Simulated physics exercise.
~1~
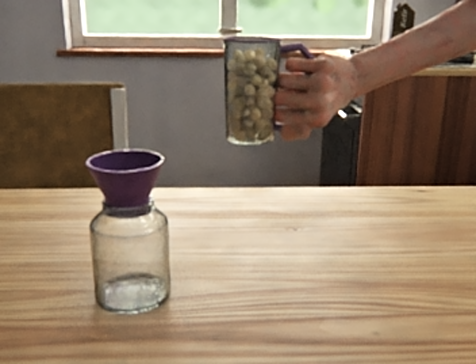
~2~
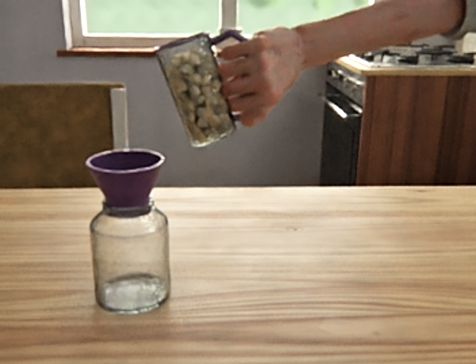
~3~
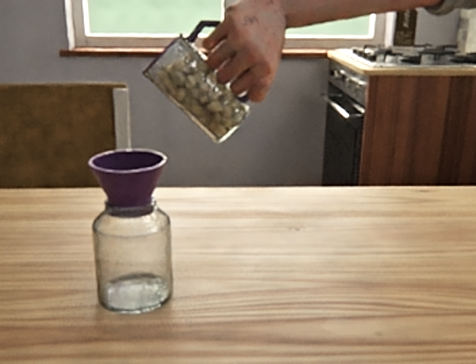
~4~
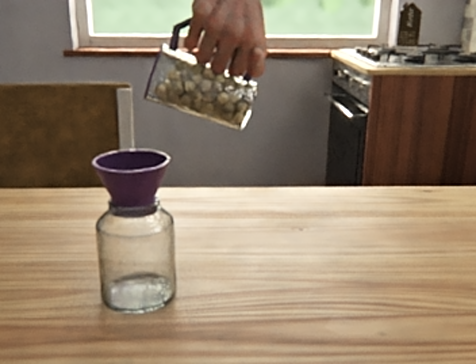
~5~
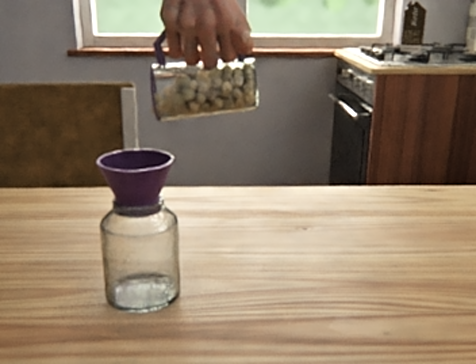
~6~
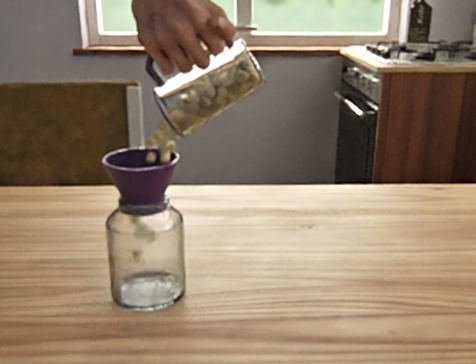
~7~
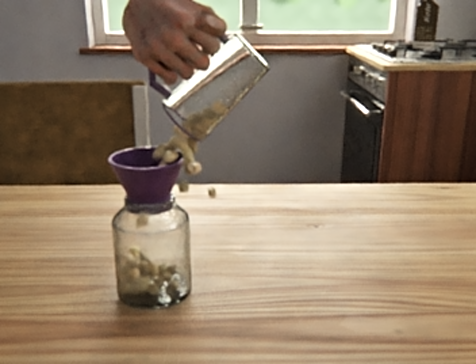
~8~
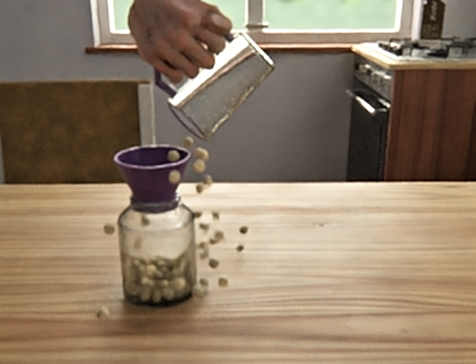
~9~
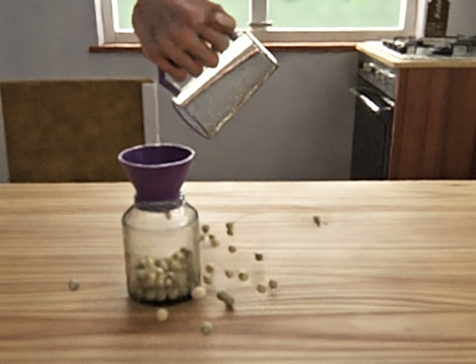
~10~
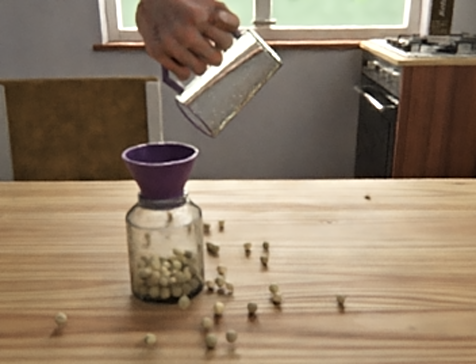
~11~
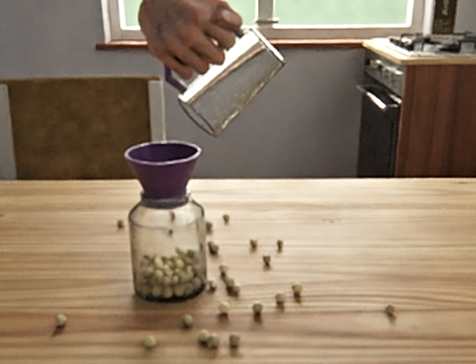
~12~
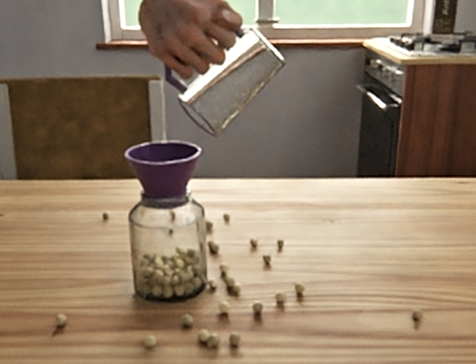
A hand tilted a clear cup of round, pale nuts over a purple funnel set in a glass jar, emptying it quickly; most dropped into the jar, but a fair number scattered across the wooden table, and the cup stayed tipped above.
